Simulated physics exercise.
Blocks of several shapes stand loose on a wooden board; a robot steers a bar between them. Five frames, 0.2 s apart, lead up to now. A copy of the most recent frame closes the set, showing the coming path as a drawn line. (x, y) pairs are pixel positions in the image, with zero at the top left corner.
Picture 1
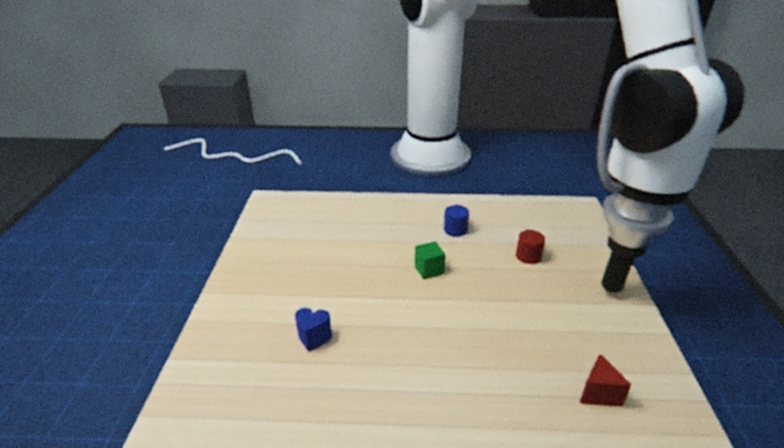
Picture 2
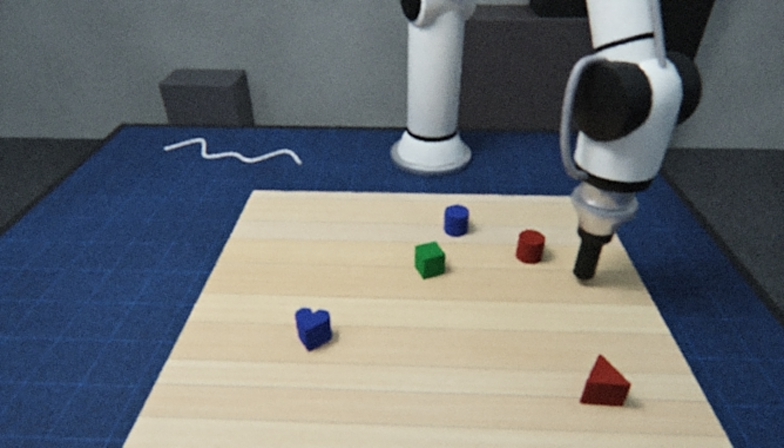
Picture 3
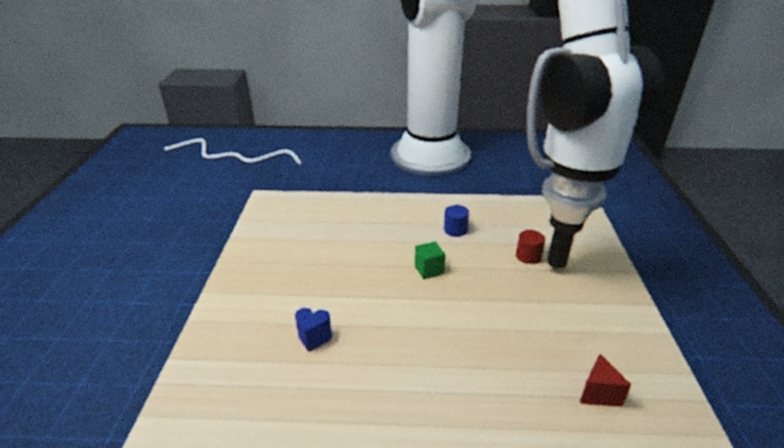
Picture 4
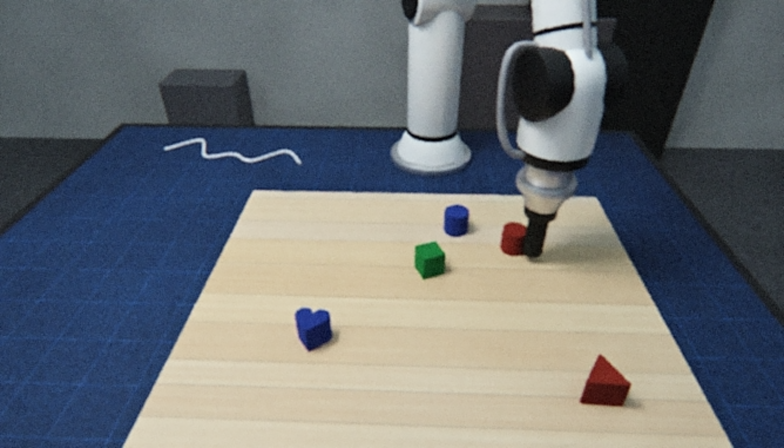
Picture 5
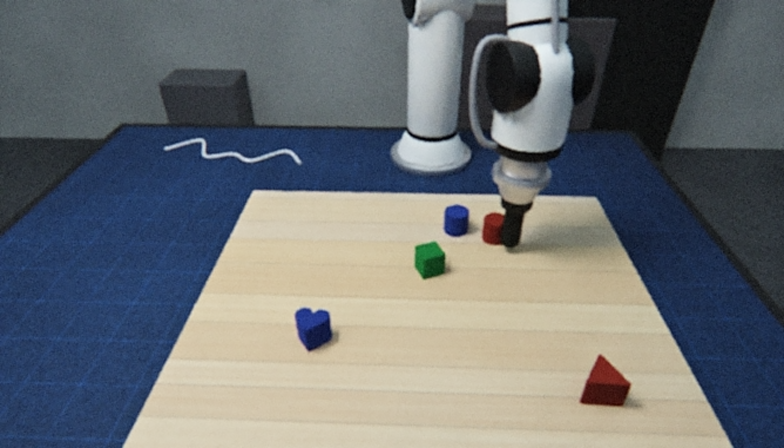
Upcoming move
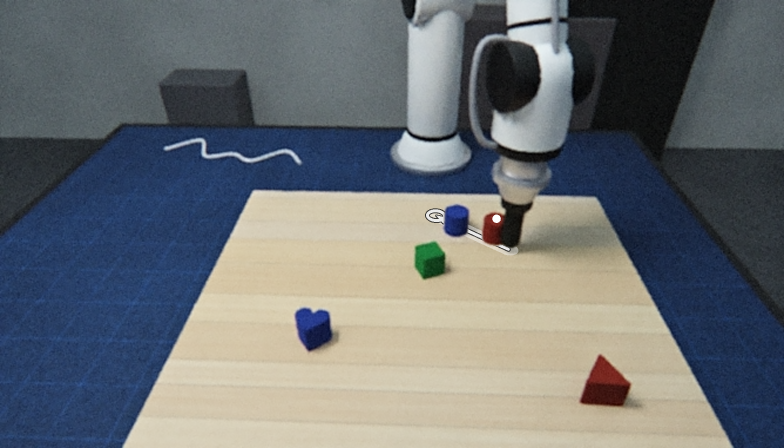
A robot arm moving its dark bar left across a wooden board, then pushing the red cylinder toward the blue cylinder.
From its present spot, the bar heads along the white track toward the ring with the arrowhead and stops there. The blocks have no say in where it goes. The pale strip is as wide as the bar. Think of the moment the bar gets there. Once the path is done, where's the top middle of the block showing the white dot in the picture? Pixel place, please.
Somewhere near (469, 197).
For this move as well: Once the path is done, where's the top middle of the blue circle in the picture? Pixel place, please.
It should be at about (420, 203).
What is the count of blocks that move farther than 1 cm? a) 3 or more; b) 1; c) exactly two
Choice c: Exactly two.
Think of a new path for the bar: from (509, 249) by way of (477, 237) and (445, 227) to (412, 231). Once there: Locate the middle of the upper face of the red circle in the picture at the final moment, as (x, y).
I'd expect the centre of its top face to be at (474, 203).
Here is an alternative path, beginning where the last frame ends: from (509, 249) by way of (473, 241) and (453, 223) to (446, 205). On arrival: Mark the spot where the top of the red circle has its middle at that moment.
Top centre: (481, 210).
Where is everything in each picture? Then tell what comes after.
Tip of the bar (612, 286), middles of tops, blue circle (457, 211), red circle (532, 237), in the first frame.
Bar (583, 274), nothing pushed, in the second frame.
Bar (557, 262), nothing pushed, in the third frame.
Bar (532, 252), red circle (516, 229), in the fourth frame.
Bar (510, 242), blue circle (457, 211), red circle (497, 219), in the fifth frame.
The line goes from (509, 249) directly to (436, 216); the dot is on the red circle.
On the path given first. One third of the way, bar (483, 230); red circle (479, 206).
Two thirds of the way, bar (459, 219); blue circle (438, 206); red circle (470, 198).
At the end, bar (436, 209); blue circle (420, 203); red circle (469, 197).
